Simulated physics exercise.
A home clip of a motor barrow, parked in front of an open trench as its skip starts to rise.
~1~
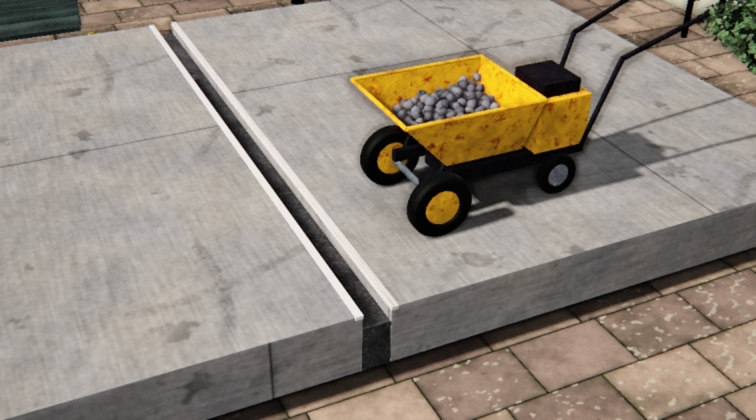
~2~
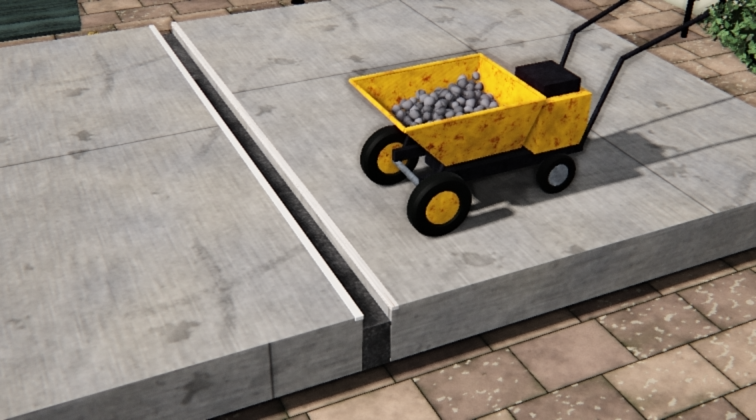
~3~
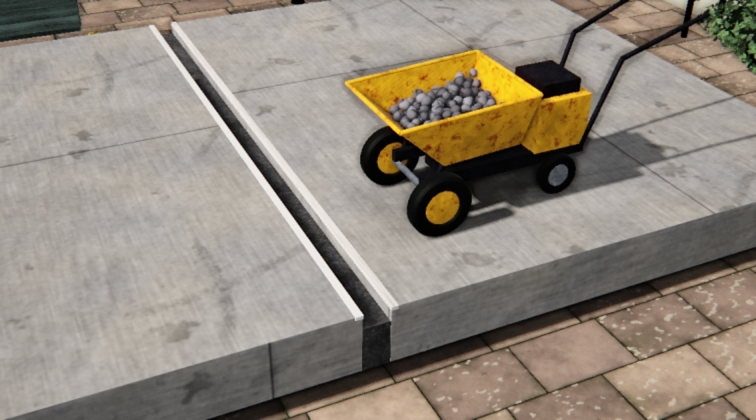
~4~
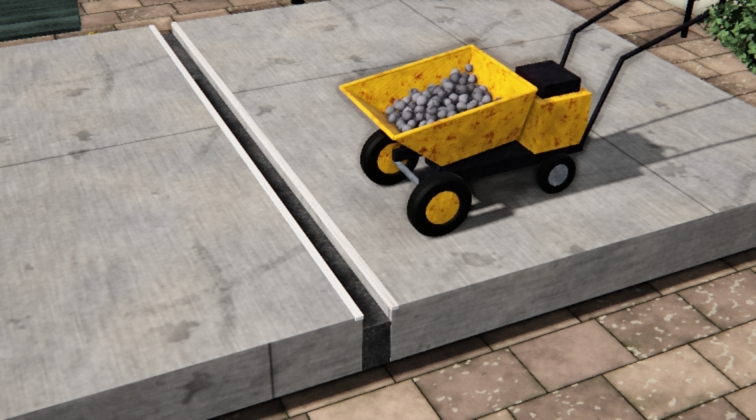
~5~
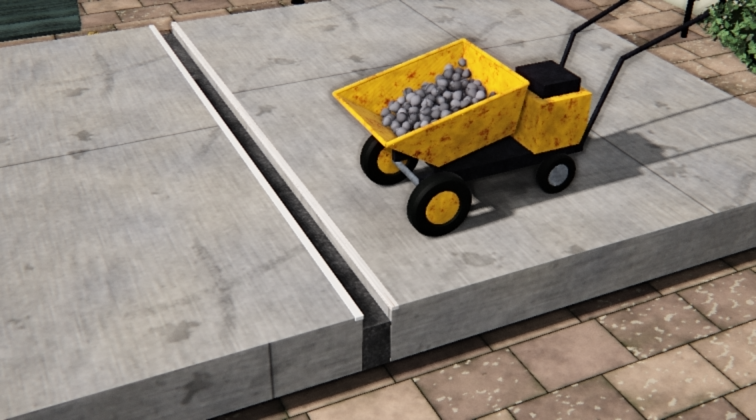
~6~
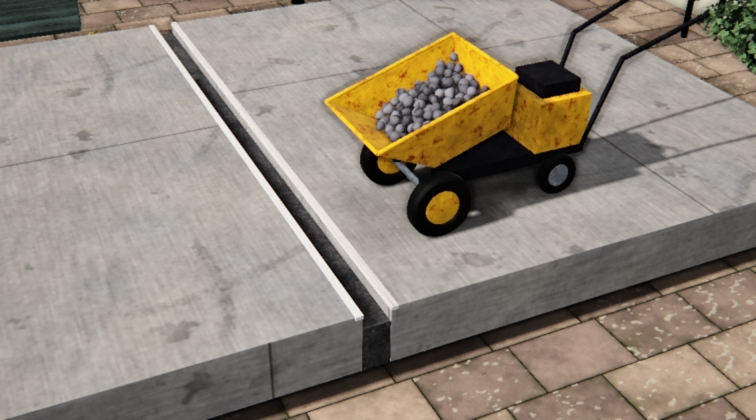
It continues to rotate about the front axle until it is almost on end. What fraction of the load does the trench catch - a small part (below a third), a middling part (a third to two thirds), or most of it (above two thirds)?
A small part, below a third.
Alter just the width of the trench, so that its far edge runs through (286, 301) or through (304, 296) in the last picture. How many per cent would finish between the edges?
In order: Near 80, then 70 percent.
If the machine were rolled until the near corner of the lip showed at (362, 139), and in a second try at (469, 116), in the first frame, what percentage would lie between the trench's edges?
Estimates: 0 %, 30 %.
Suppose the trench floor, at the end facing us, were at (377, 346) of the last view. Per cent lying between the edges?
It comes to 50 per cent or so.
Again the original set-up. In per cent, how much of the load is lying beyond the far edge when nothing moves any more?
Roughly 40 in a hundred.
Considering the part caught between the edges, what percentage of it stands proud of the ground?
Share: Around 25 %.
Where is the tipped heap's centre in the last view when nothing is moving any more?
Last view, resting centre - approx. (292, 233).
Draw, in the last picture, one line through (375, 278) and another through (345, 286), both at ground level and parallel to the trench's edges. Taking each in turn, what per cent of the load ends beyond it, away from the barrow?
Estimate: 70 %, then 40 %.
Just after the last frame, skip tipped steeply; every one in the skip.
A moment on, skip tipped right over; roughly two thirds in the skip; roughly a quarter in or heaped over the trench; about a tenth beyond it; just a few falling.
Further on, skip tipped right over; roughly a third in the skip; roughly a quarter in or heaped over the trench; roughly a third beyond it.
When it is over, skip tipped right over; roughly a third in the skip; roughly a quarter in or heaped over the trench; roughly a third beyond it.
